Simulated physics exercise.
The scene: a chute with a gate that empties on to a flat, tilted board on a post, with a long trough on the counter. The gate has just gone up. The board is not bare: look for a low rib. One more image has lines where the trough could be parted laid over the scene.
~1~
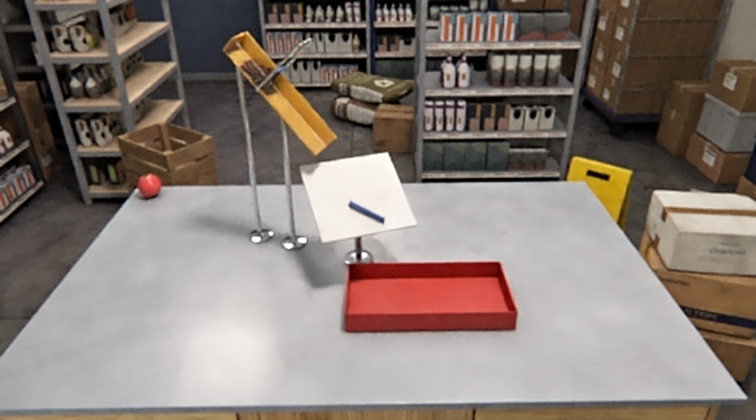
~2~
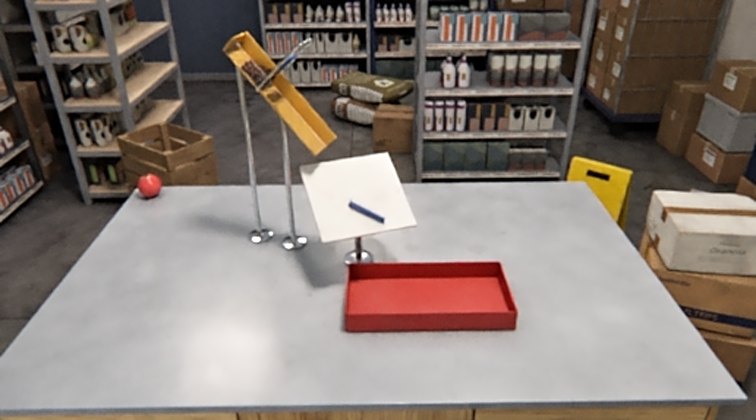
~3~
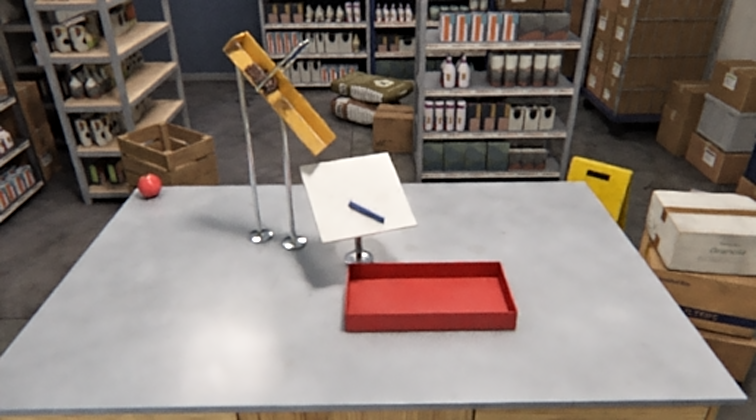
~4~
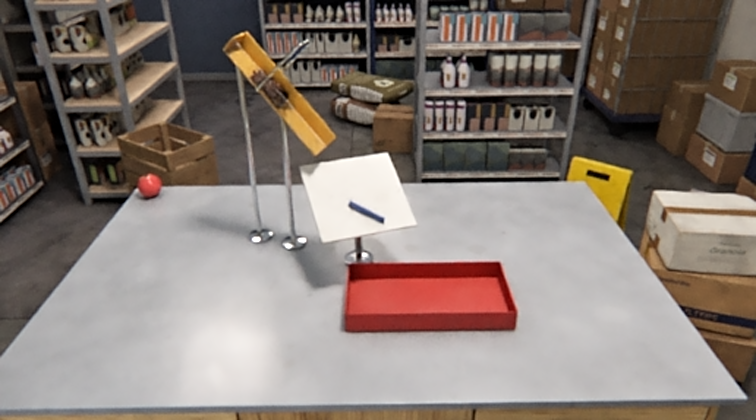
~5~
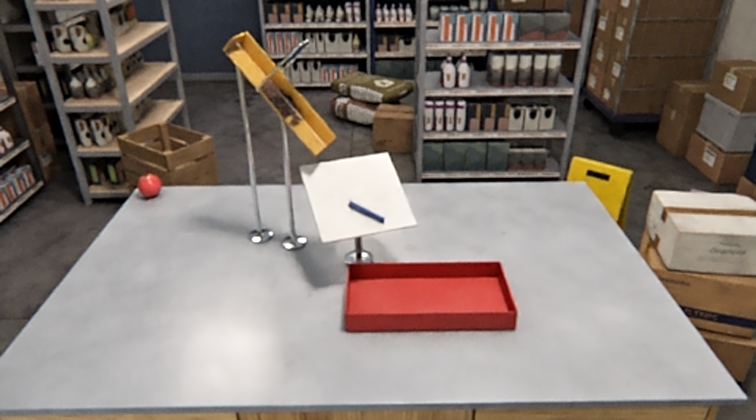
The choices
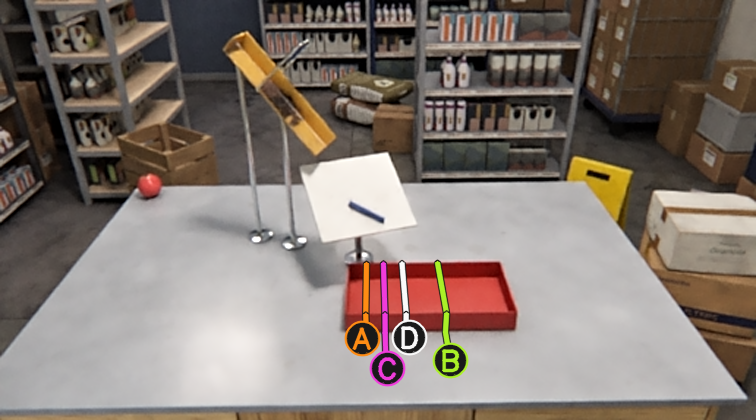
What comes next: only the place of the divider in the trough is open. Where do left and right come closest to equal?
The best line is B.
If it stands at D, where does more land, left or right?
The right side.
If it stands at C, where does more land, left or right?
Right.
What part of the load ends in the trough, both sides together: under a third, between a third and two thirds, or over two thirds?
Over two thirds.
On the marked copy, line A crosses the front rim at (365, 314); line B crosses the front rim at (446, 312); line C crosses the front rim at (385, 313); line D crosses the front rim at (406, 313).
Choosing A, of what is caught, none on the left of the divider, all on the right.
Choosing B, of what is caught, about half on the left of the divider, about half on the right.
Choosing C, of what is caught, a stray few on the left of the divider, nearly all on the right.
Choosing D, of what is caught, a stray few on the left of the divider, nearly all on the right.
